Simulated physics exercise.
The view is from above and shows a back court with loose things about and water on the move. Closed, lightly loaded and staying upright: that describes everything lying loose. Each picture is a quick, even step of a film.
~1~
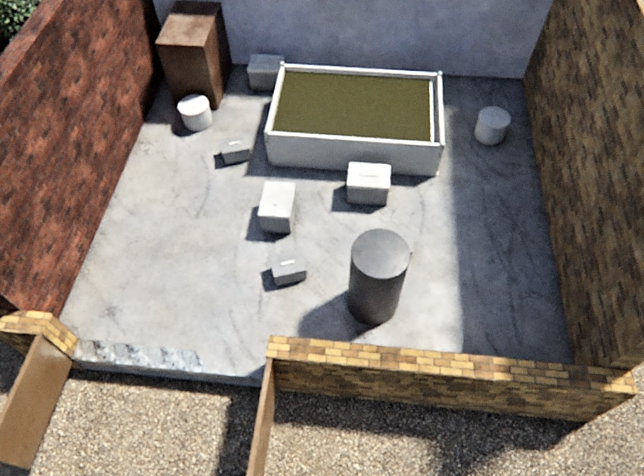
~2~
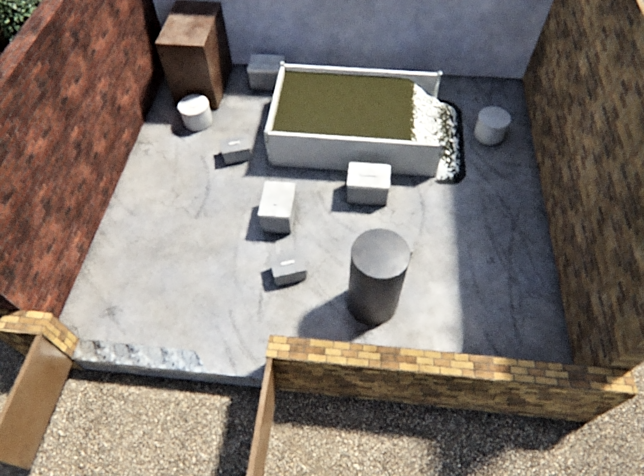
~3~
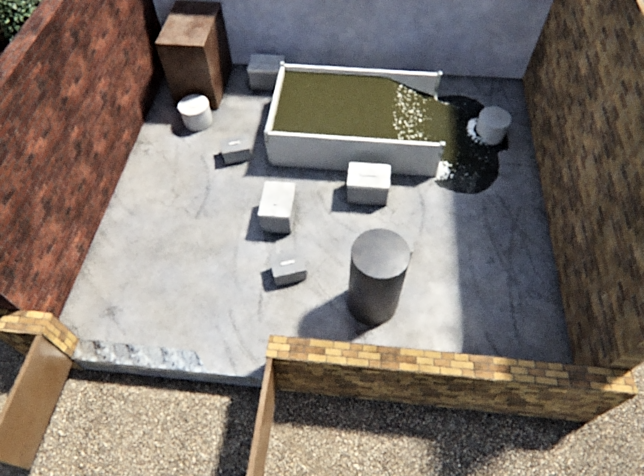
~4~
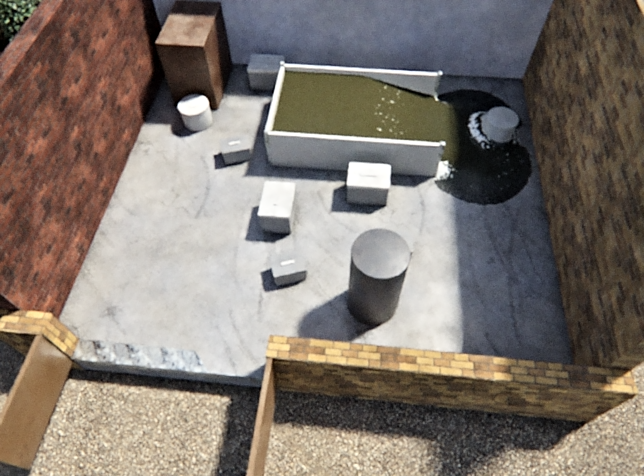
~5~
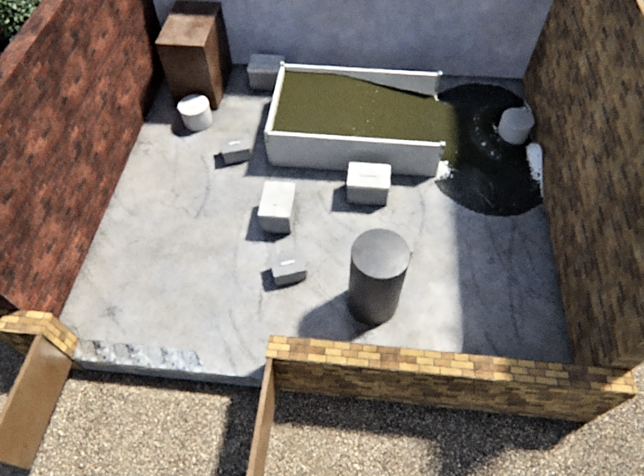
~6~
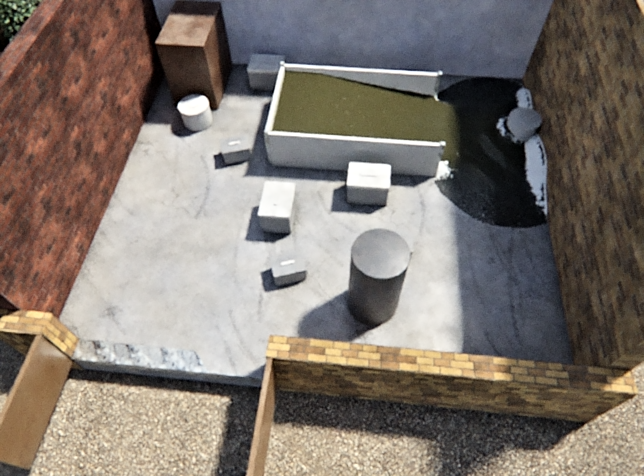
Walled back court seen from above, murky water pouring from the right end of a white trough and pushing a small tub rightward.
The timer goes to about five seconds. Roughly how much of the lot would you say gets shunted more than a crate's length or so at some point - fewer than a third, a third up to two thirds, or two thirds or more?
Fewer than a third of the things get pushed well away.
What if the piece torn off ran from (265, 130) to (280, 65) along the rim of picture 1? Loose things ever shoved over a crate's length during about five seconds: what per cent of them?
About 40 per cent.
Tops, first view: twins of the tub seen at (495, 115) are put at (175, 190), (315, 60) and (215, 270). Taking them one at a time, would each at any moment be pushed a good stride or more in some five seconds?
First remains in place, second driven off, third remains in place.
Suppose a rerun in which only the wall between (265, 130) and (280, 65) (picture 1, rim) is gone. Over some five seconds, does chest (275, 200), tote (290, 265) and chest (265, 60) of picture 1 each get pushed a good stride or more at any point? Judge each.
First stays short of it, second stays short of it, third covers that distance.
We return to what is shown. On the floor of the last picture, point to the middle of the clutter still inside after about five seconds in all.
What remains is centred near (276, 171).
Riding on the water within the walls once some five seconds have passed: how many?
The answer would be 1.
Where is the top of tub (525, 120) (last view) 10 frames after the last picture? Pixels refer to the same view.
Position: About (499, 83).
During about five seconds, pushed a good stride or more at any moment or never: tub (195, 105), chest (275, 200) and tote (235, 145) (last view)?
Item one stayed under the mark, item two stayed under the mark, item three stayed under the mark.
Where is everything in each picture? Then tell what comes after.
The first frame shows a tub at (495, 117) rests on the ground; a tub at (194, 104), on the bottom; 0 of 8 have shifted.
The second frame shows a tub at (495, 117) rests on the ground; a tub at (194, 104), on the bottom; 0 of 8 have shifted.
The third frame shows a tub at (495, 117) rests on the ground; a tub at (194, 104), on the bottom; 0 of 8 have shifted.
The fourth frame shows a tub at (503, 117) rests on the ground, close to its start; a tub at (194, 104) rests on the ground; 1 of 8 have shifted.
The fifth frame shows a tub at (518, 118), on the bottom, a stride from its start; a tub at (194, 104) rests on the ground; 1 of 8 have shifted.
The sixth frame shows a tub at (526, 118), on the bottom, a stride from its start; a tub at (194, 104) rests on the ground; 1 of 8 have shifted.
A moment on, 0 of 8 are well off their spots; 1 afloat.
Next, 1 of 8 are well off their spots; 1 afloat.
Later, 1 of 8 are well off their spots; 0 afloat.
In the end, 2 of 8 are well off their spots, and 2 have been at some point; 1 afloat.
